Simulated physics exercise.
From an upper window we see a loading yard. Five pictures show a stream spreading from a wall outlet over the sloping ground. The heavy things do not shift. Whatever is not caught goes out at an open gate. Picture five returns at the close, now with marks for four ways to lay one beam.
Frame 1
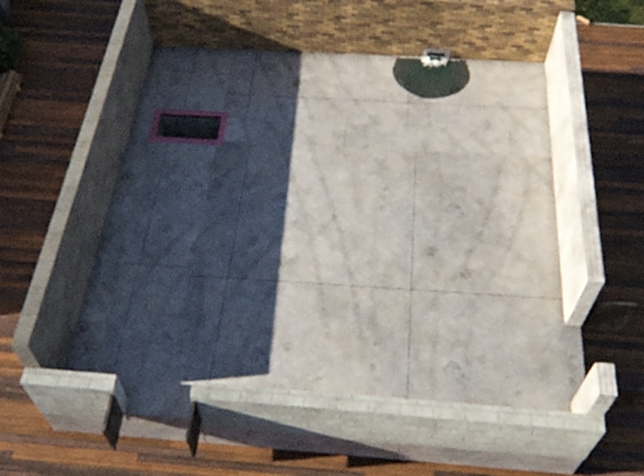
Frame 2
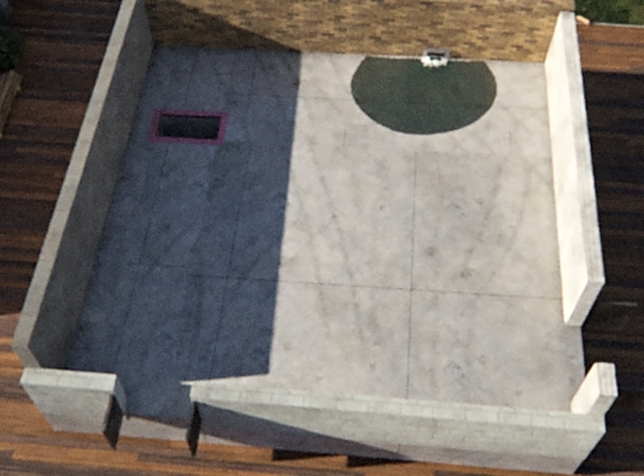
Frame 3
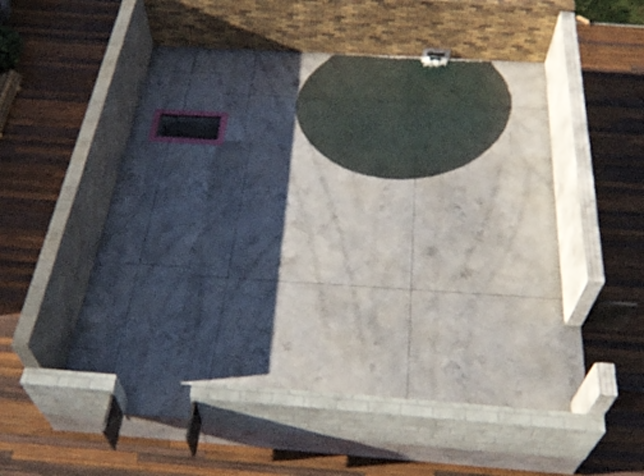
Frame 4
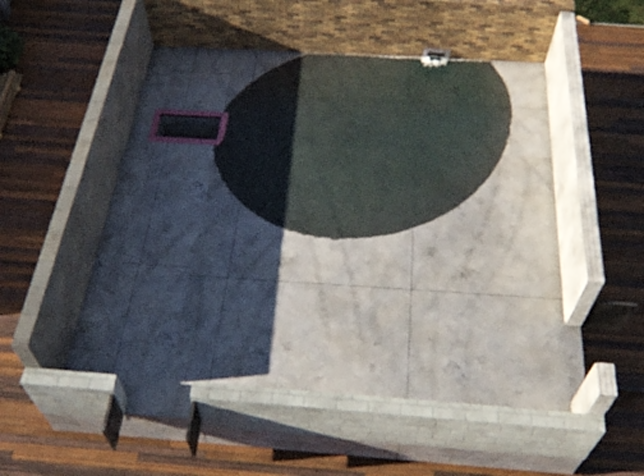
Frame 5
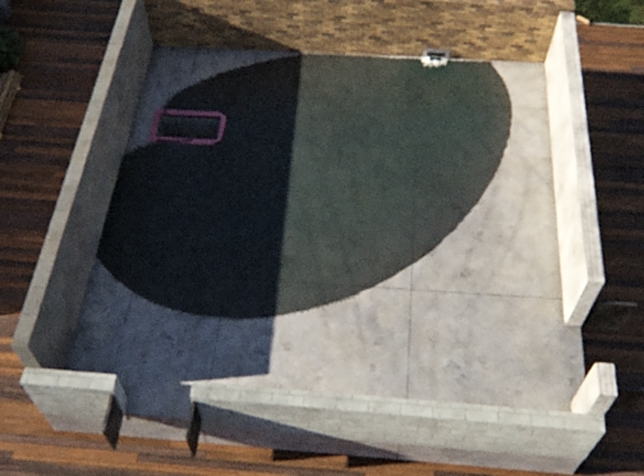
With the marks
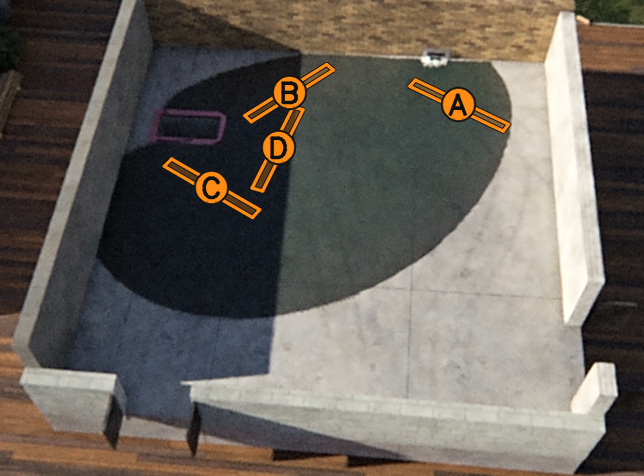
A dark green wet patch spreads across the pale concrete floor of a walled loading yard, seen from a fixed view high above. A small white outfall sits at the top right against a tan brick wall, a pink-edged gully lies in shadow at upper left, and gaps open the front and right walls. The patch widens from the outfall, growing down and leftward into the shadow until it surrounds much of the gully, which takes in water.
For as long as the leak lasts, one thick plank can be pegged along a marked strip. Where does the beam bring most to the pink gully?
It is C.
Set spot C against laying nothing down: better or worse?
It is better.
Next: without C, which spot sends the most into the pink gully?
A.
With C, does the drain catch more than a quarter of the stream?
Yes, it does.
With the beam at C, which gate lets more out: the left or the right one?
The left gate.
On the marked copy, A from (412, 83) to (505, 127); B from (247, 118) to (330, 67); C from (167, 162) to (256, 213); D from (257, 189) to (298, 108).
With A, about 32 % of the stream goes into the pink gully, about 57 % out by the gates.
With B, about 17 % of the stream goes into the pink gully, about 78 % out by the gates.
With C, about 44 % of the stream goes into the pink gully, about 50 % out by the gates.
With D, about 16 % of the stream goes into the pink gully, about 78 % out by the gates.
